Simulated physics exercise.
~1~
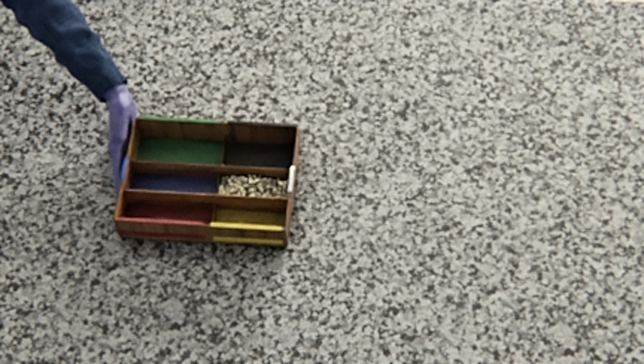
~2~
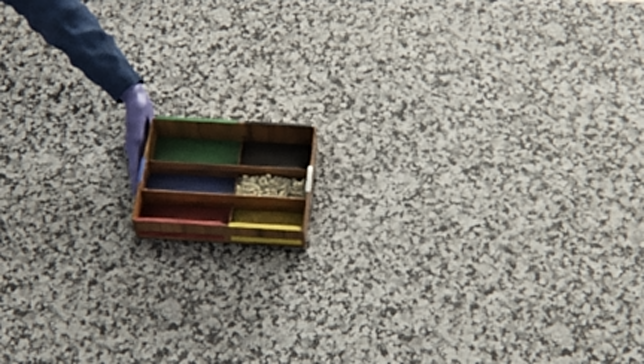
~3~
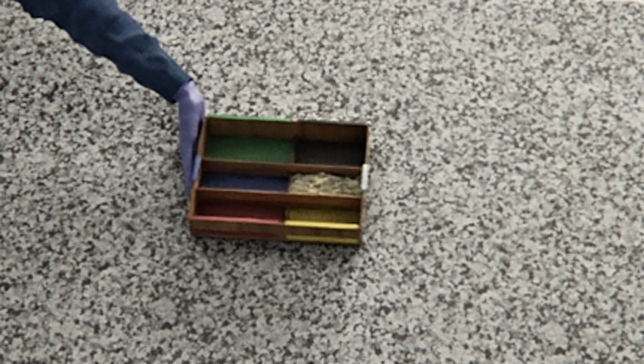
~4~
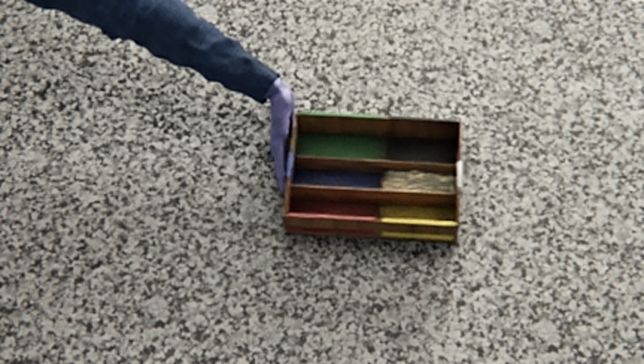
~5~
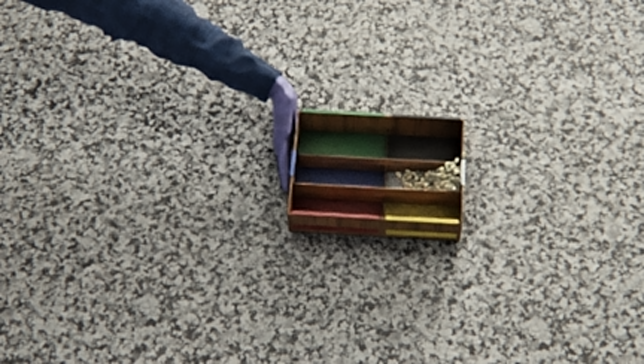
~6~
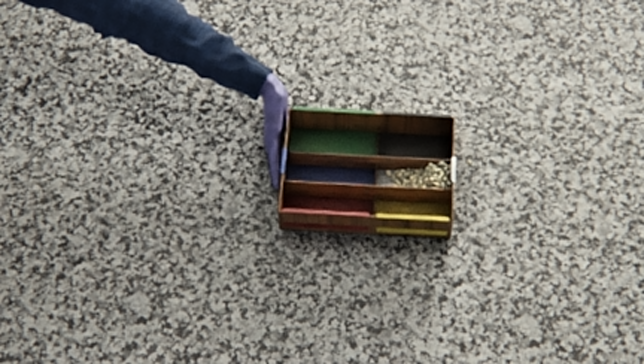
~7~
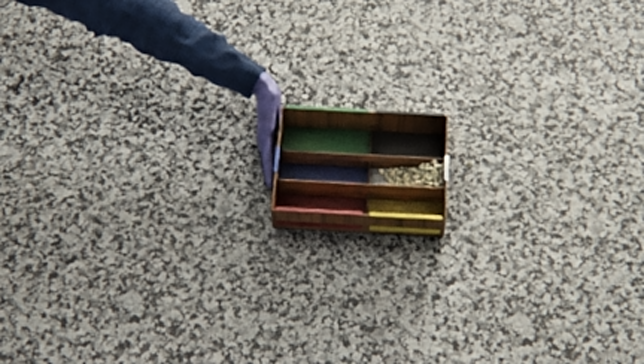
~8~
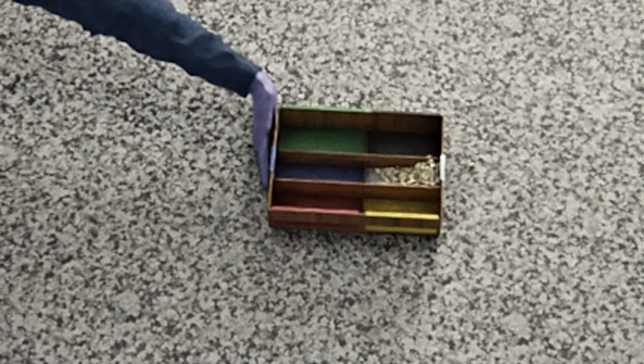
On a speckled stone surface, a gloved hand slides a wooden tray of white beans right, then stops, the beans staying in their compartment.
